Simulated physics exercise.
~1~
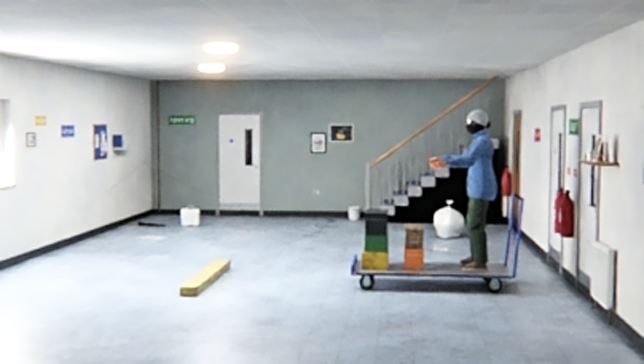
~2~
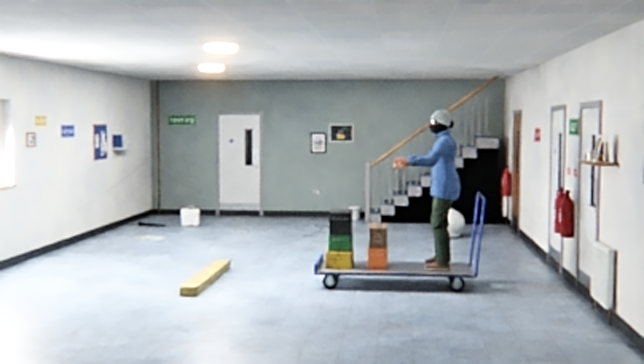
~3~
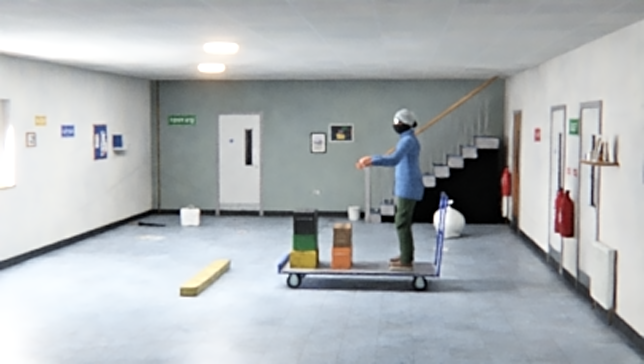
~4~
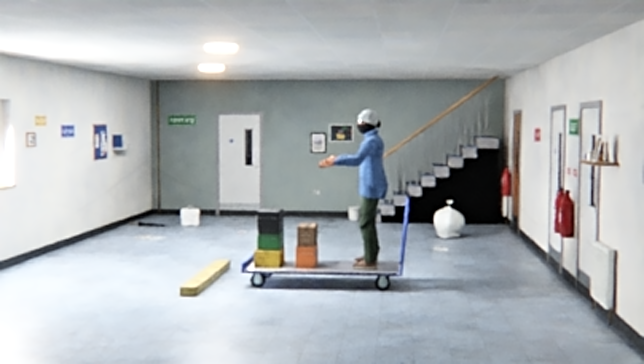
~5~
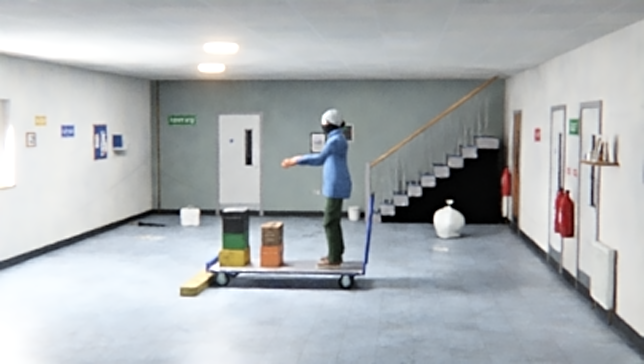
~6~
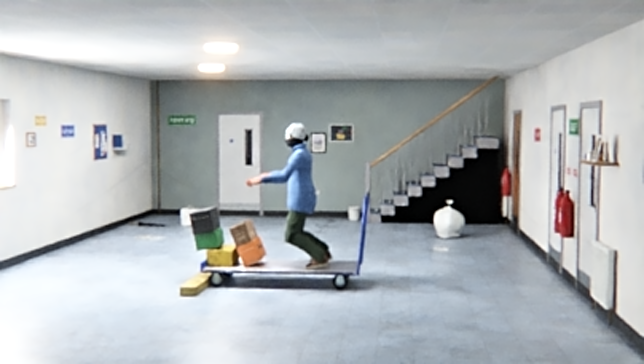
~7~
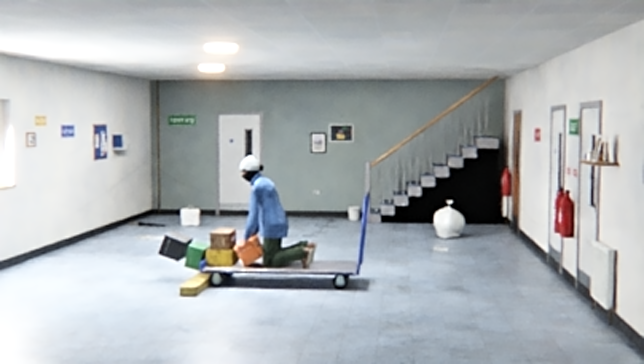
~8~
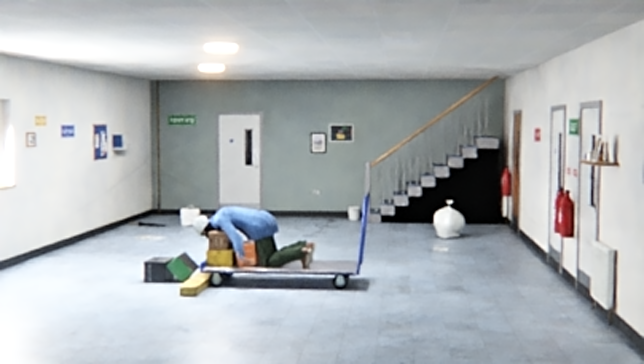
A worker rides a cart left into a sill and folds forward as boxes topple.
